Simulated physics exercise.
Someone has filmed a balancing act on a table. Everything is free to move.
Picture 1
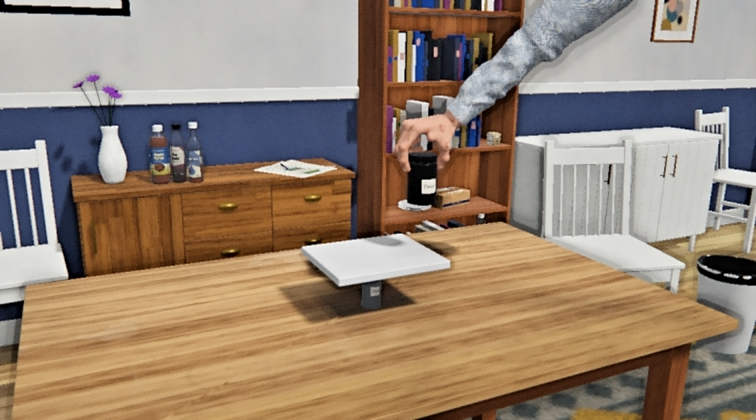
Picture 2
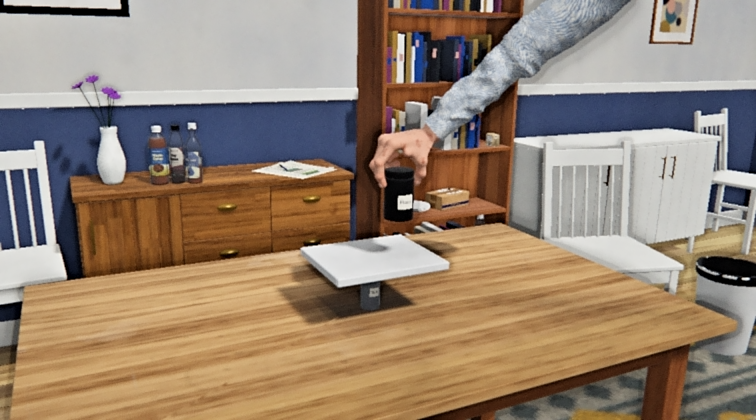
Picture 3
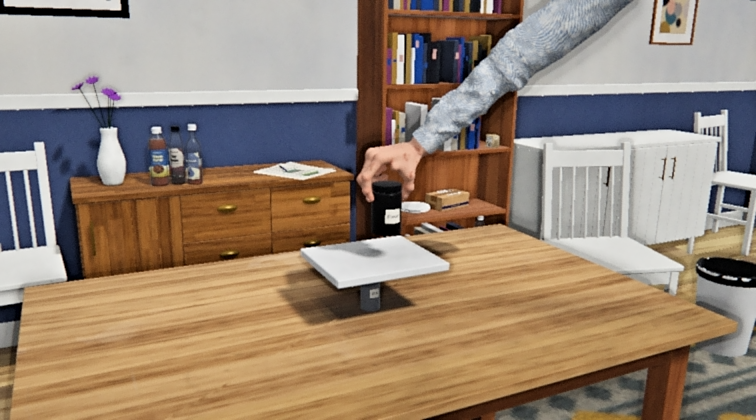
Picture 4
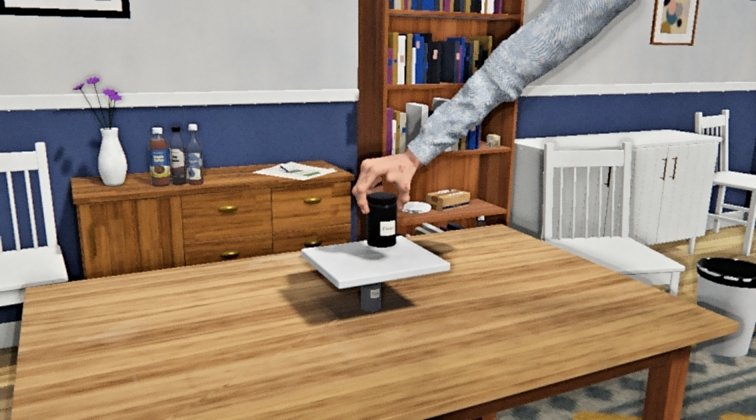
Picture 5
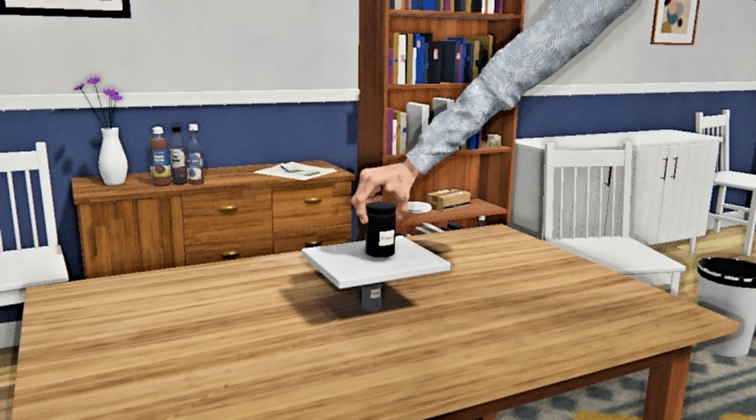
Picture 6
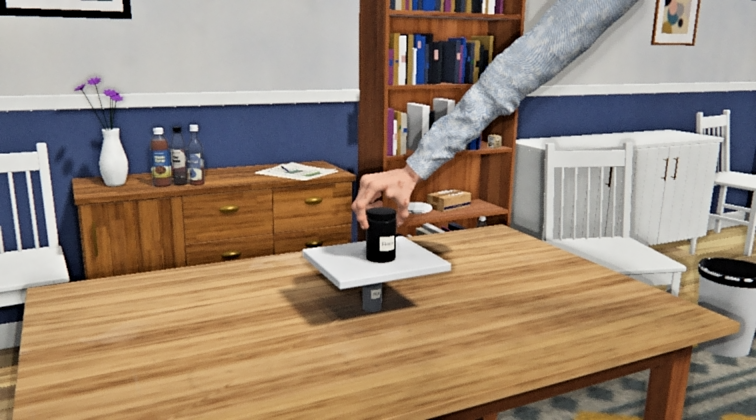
A hand in a patterned grey-blue sleeve reaches from the upper right over a wooden table in a dining room, seen from slightly above by a still camera. It holds a black jar above a white square slab balanced on a small dark block, with a sideboard, bookcase and white chairs behind. The hand lowers the jar leftward and down onto the slab, still gripping it.
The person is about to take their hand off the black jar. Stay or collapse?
Here the stack keeps its balance.
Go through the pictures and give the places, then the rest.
Coming down; black jar (422, 178); white lid (374, 257), in the first frame.
Coming down; black jar (399, 194); white lid (373, 258), in the second frame.
Coming down; black jar (386, 208); white lid (373, 259), in the third frame.
Coming down; black jar (382, 219); white lid (374, 260), in the fourth frame.
Coming down; black jar (381, 229); white lid (374, 259), in the fifth frame.
Set down, still held; black jar (381, 235); white lid (375, 260), in the sixth frame.
Then, 0.20 s past the last view, nothing moves.
Then, 0.40 s past the last view, black jar resting near (381, 235).
Finally, all 3 still in place. Final places as the last picture's camera would see them, black jar near (381, 235). The stack holds.
